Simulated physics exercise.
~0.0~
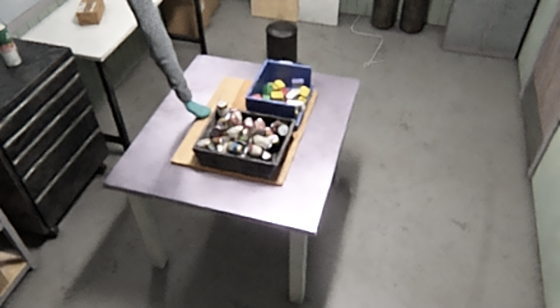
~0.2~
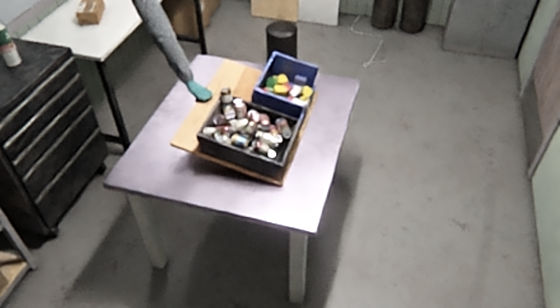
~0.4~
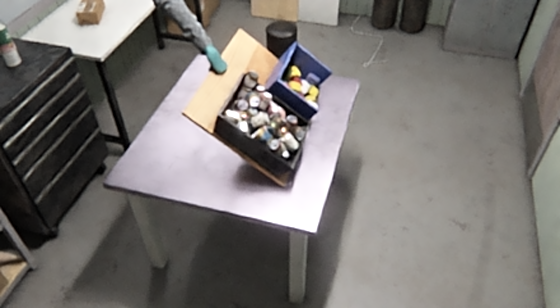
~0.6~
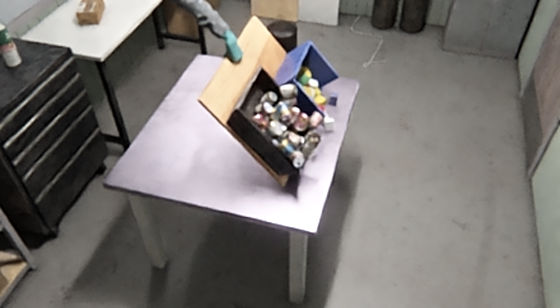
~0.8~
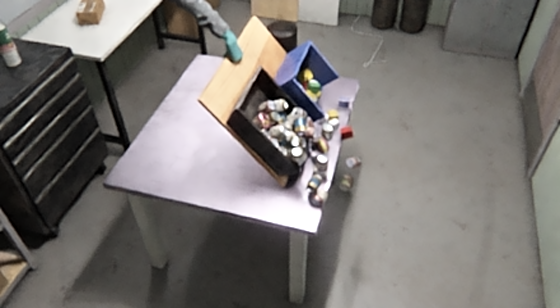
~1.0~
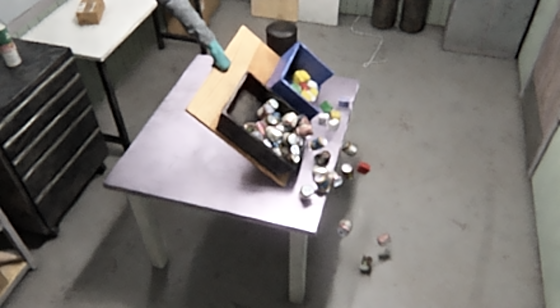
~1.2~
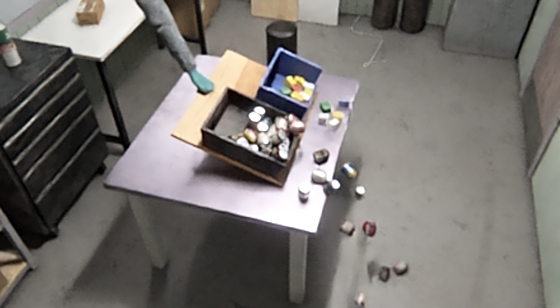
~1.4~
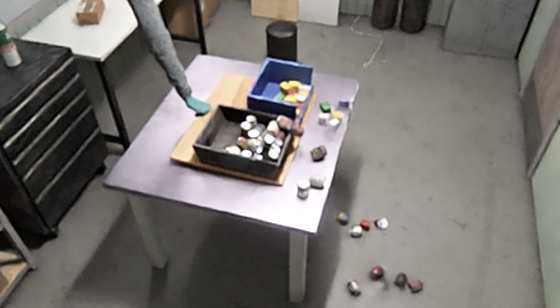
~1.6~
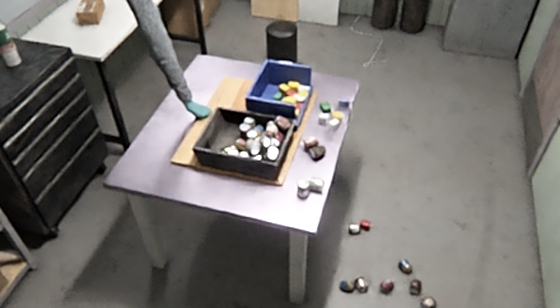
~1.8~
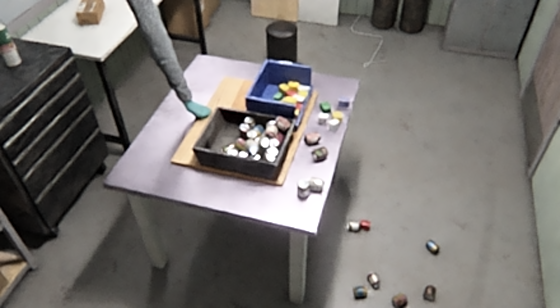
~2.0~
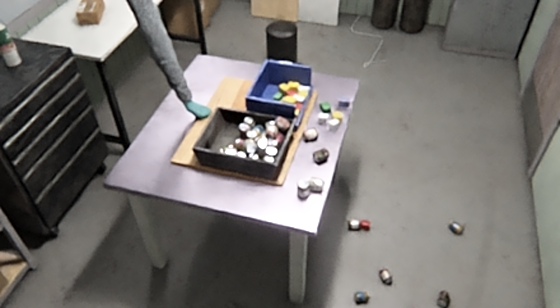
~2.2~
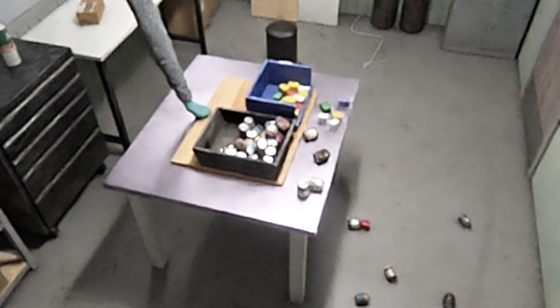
A gloved hand tipped a board holding a blue and a black basket steeply to the right, spilling small cans and some toy bricks across the table and floor, then lowered it flat, leaving many cans still in the black basket.
